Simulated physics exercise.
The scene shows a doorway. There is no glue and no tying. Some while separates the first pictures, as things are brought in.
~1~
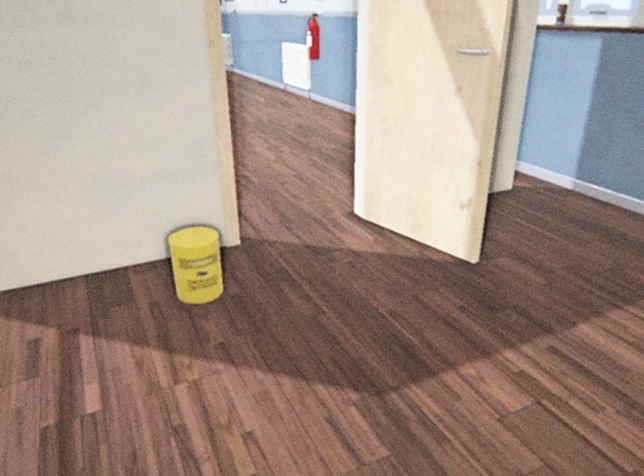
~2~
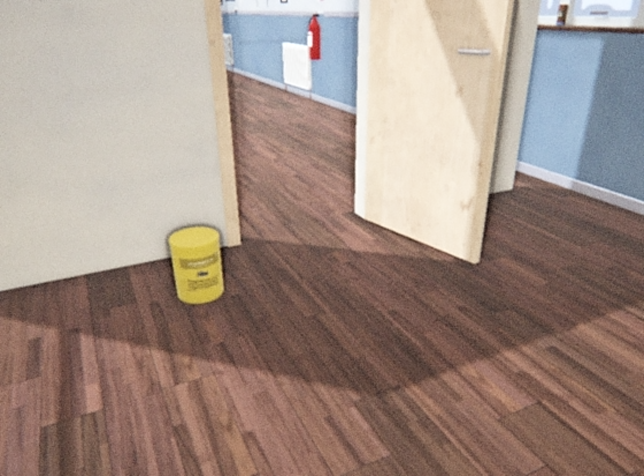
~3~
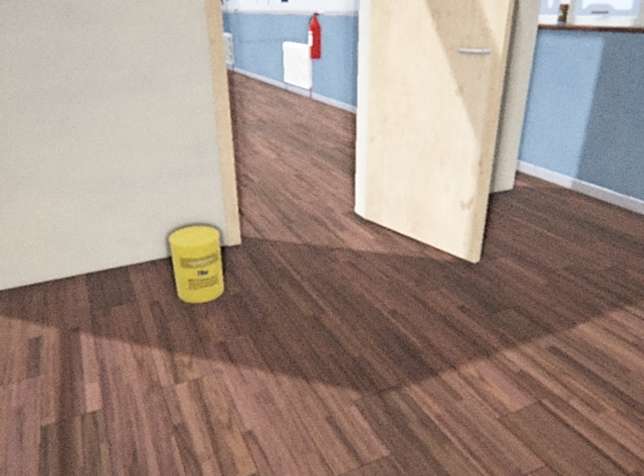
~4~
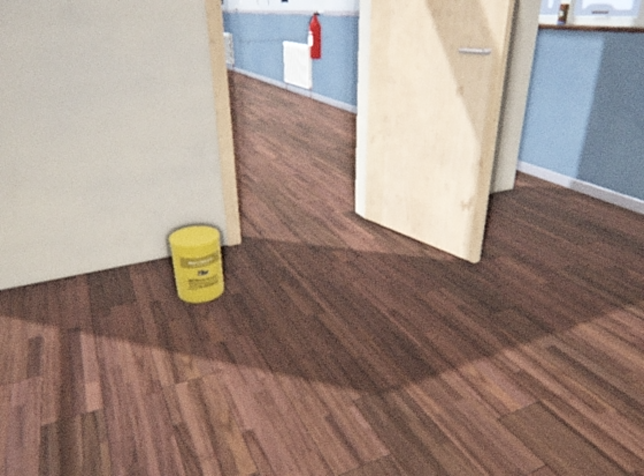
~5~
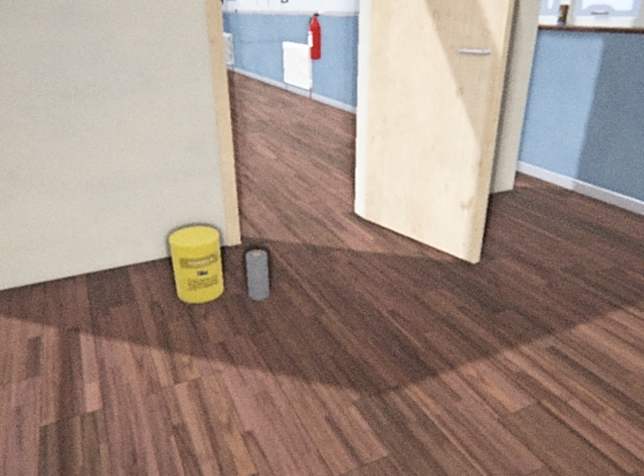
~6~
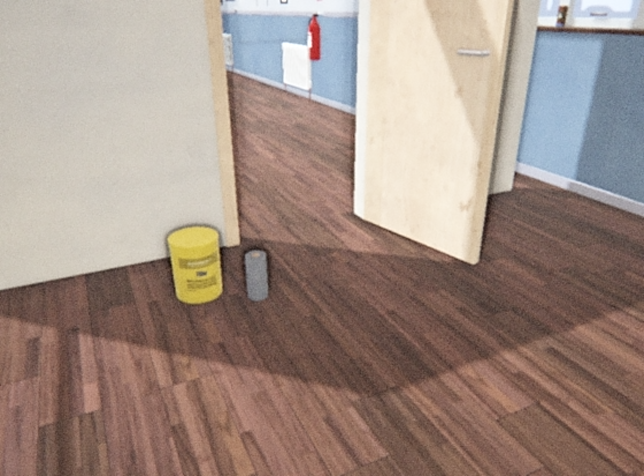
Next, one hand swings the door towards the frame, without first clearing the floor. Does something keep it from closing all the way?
No, it closes completely.
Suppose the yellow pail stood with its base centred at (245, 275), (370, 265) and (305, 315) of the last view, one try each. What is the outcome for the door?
In the first case it closes; in the second case it is blocked; in the third case it closes.
Then, 0.80 s past the last view, door at 81°.
Then, 1.40 s past the last view, door at 50°.
Then, 2.00 s past the last view, door at 17°.
Finally, door at 0°; both still in place. Final places as the last picture's camera would see them, grey roll near (257, 276).
